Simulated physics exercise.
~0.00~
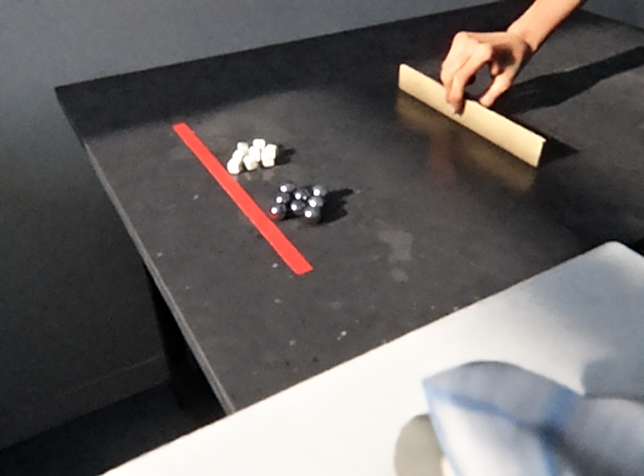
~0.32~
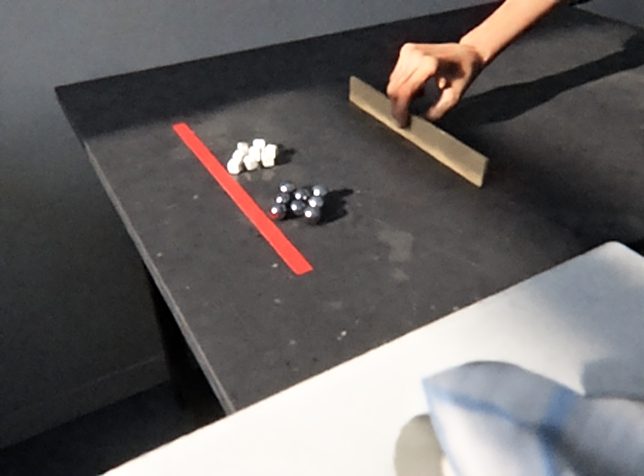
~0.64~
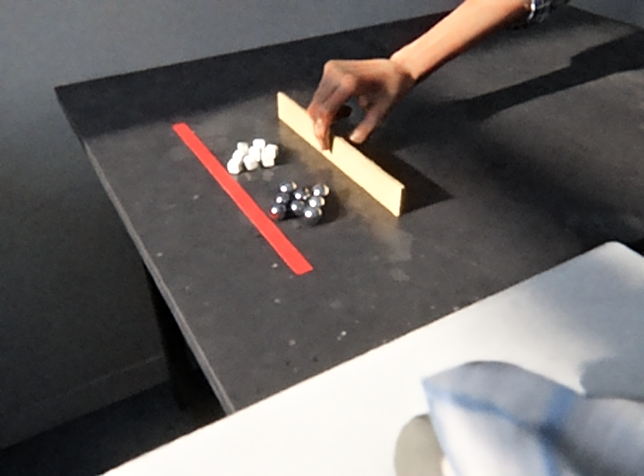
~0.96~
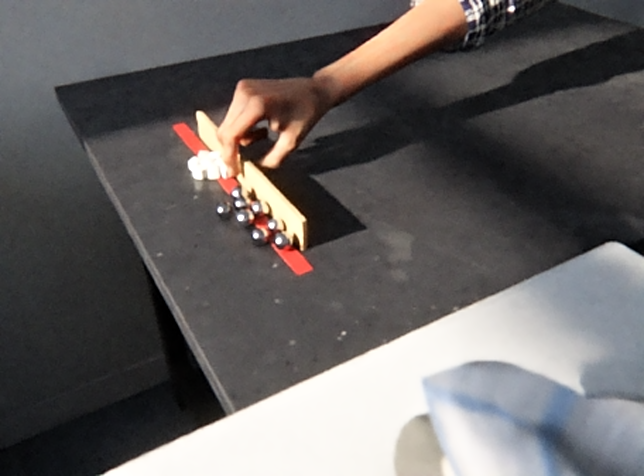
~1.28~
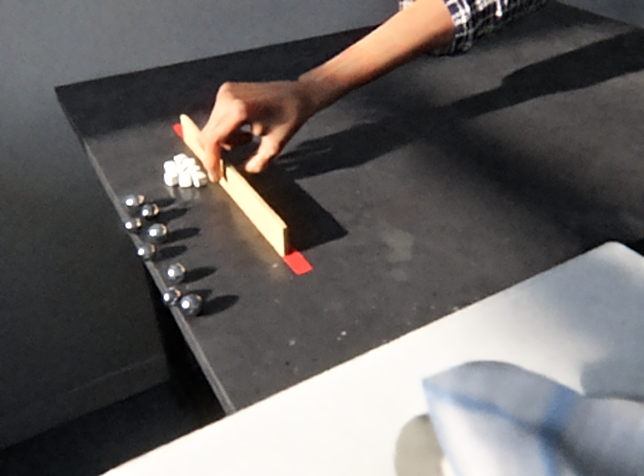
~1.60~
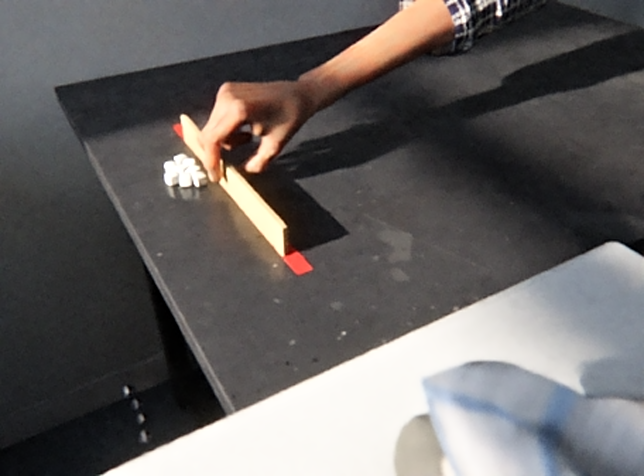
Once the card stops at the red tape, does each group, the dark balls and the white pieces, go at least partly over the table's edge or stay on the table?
The dark balls roll on and fall over the left edge. The white pieces all stop short of it and stay on the table.
